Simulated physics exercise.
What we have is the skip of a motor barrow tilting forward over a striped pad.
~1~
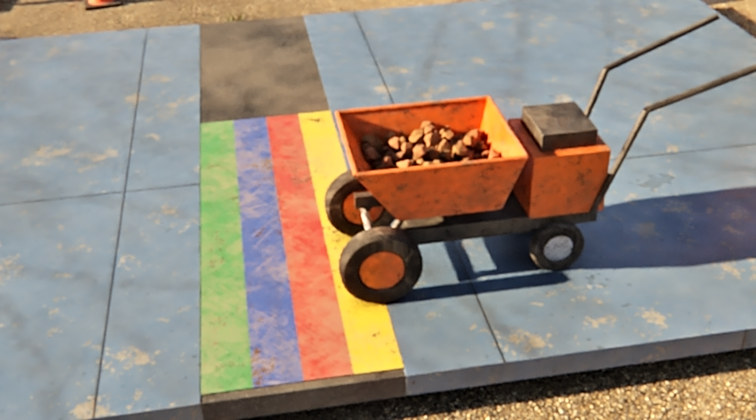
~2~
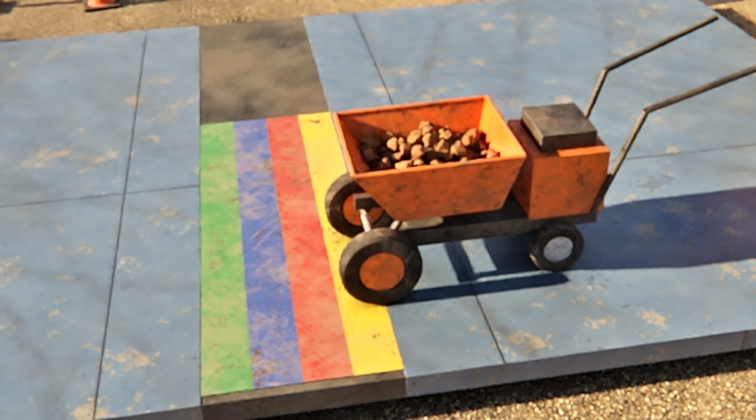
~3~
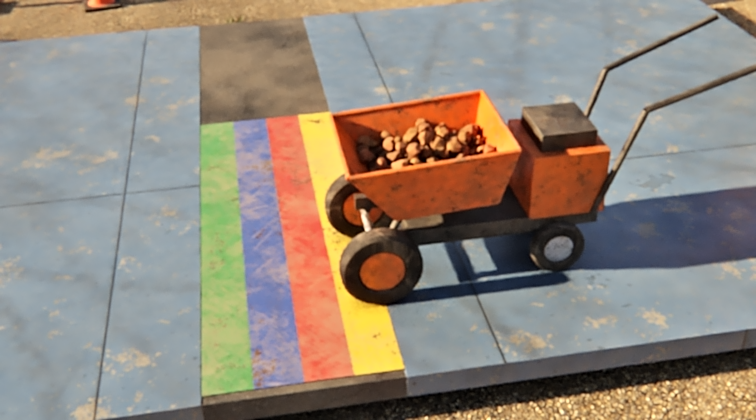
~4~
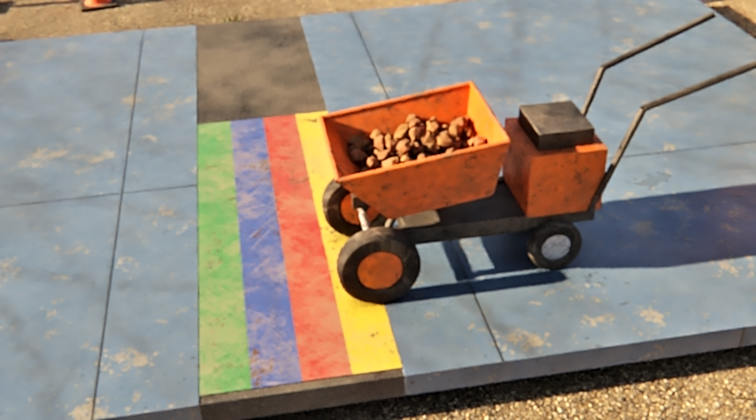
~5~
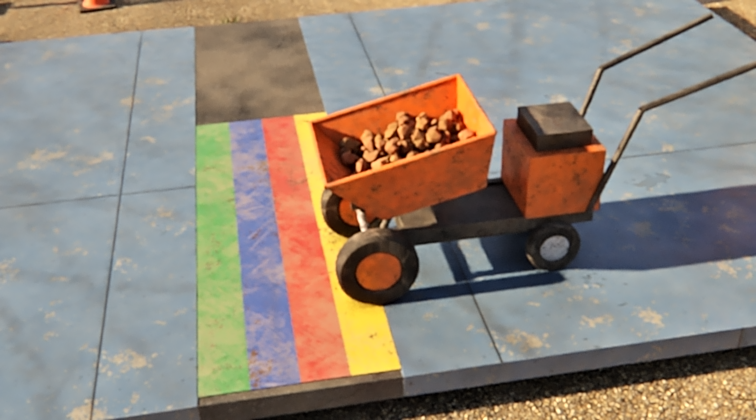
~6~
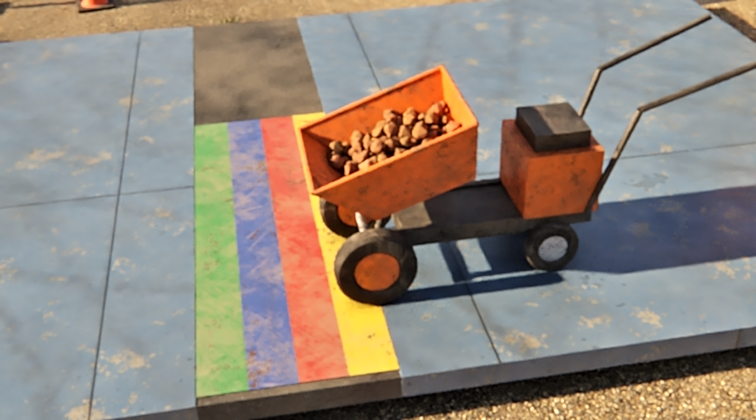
On a striped pad, an orange barrow's skip full of brown lumps gradually tilts forward.
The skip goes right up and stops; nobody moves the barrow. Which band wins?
Most covered: The green band.
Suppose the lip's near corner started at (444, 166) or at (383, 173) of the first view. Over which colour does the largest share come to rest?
The first try: The red strip. The second: The strip in blue.
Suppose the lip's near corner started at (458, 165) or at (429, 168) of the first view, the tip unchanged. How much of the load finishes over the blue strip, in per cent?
First some 10, then 30 per cent.
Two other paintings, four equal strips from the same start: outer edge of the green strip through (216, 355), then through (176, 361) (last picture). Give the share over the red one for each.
About 0 and 0 per cent.
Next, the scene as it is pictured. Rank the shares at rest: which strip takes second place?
The runner-up: The blue one.
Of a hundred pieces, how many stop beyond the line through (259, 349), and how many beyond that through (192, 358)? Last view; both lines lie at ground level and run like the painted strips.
In turn 80 and 20 in a hundred.
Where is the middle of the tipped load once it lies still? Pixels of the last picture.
Around (224, 277).
Just after the last frame, skip tipped steeply; every one in the skip.
A moment on, skip tipped right over; the larger part in the skip; about a tenth over the blue strip; about a tenth over the green strip.
Further on, skip tipped right over; roughly a quarter in the skip; just a few over the red strip; roughly a quarter over the blue strip; roughly half over the green strip; roughly a quarter off the paint.
When it is over, skip tipped right over; about a tenth in the skip; not one over the yellow strip; just a few over the red strip; roughly a quarter over the blue strip; roughly half over the green strip; roughly a quarter off the paint.
